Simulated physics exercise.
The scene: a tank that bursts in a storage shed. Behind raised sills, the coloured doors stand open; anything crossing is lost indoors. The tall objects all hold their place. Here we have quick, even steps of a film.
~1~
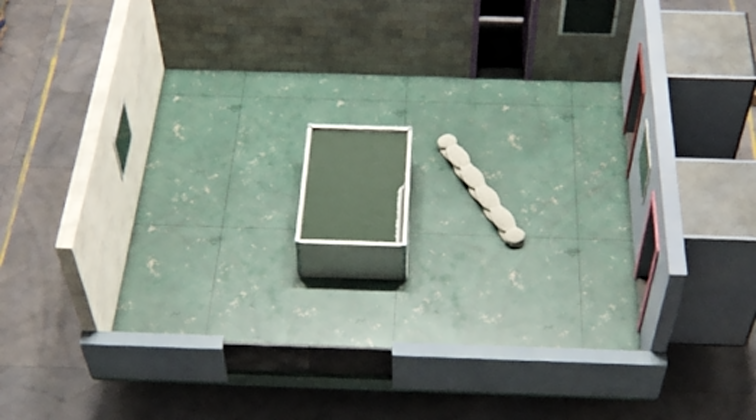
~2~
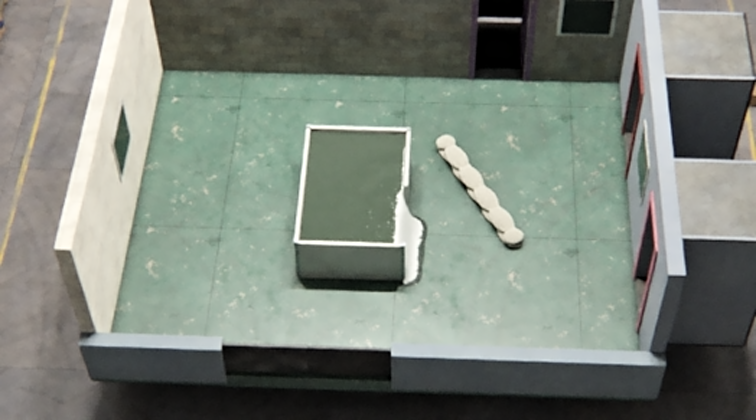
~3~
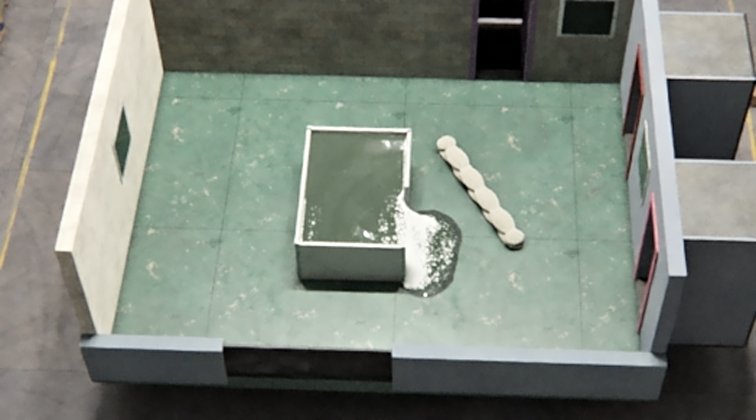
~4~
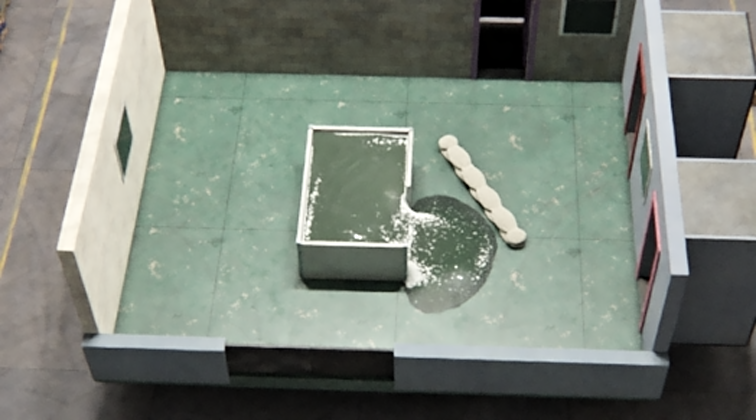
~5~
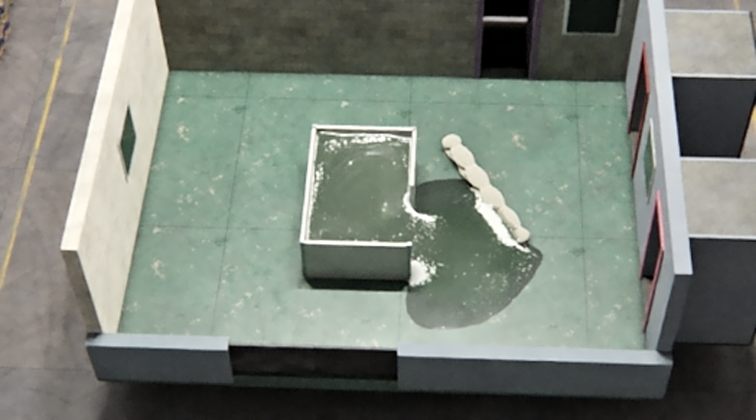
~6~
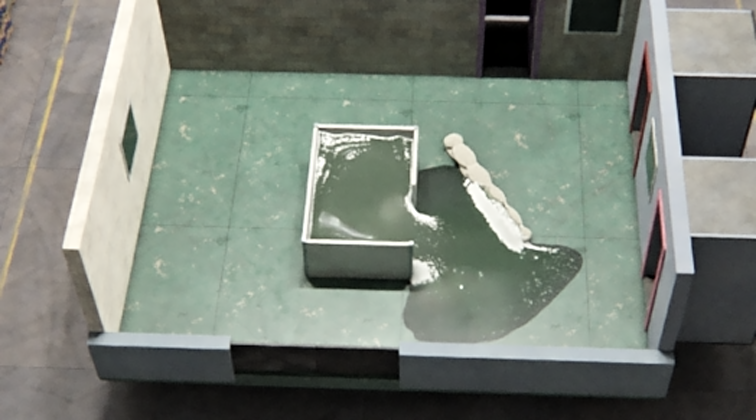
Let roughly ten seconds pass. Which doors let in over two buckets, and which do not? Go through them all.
At the end, the pink door will allow in an excess, the red door will allow in no excess, the purple door will allow in an excess.
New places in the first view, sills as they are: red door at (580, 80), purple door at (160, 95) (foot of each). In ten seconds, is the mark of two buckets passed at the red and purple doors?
As I see it, the red door exceeds the limit while the purple door stays within limit.
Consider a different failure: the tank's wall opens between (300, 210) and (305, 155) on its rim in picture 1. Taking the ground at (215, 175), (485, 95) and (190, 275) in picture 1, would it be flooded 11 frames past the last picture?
Point one reached; point two not reached; point three reached.
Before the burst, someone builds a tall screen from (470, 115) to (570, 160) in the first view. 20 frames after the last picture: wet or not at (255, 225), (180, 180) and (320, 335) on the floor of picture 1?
Untouched, untouched, untouched.
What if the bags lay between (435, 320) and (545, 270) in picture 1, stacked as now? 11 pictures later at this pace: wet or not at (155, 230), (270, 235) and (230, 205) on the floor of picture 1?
Taking the three spots in order: Untouched, untouched, untouched.
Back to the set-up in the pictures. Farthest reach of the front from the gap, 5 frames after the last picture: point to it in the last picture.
I'd say near (640, 365).
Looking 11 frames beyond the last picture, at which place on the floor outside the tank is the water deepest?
Point to roughly (640, 365).
A moment on, water covers 25 % of the floor; the pink door over two buckets in, the red door not reached, the purple door not reached.
Next, water covers 35 % of the floor; the pink door far over two buckets in, the red door not reached, the purple door not reached.
Then, water covers 40 % of the floor; the pink door far over two buckets in, the red door wet at the sill, nothing in, the purple door not reached.
Later, water covers 60 % of the floor; the pink door far over two buckets in, the red door wet at the sill, nothing in, the purple door under two buckets in.
In the end, water covers 95 % of the floor; the pink door far over two buckets in, the red door wet at the sill, nothing in, the purple door over two buckets in.
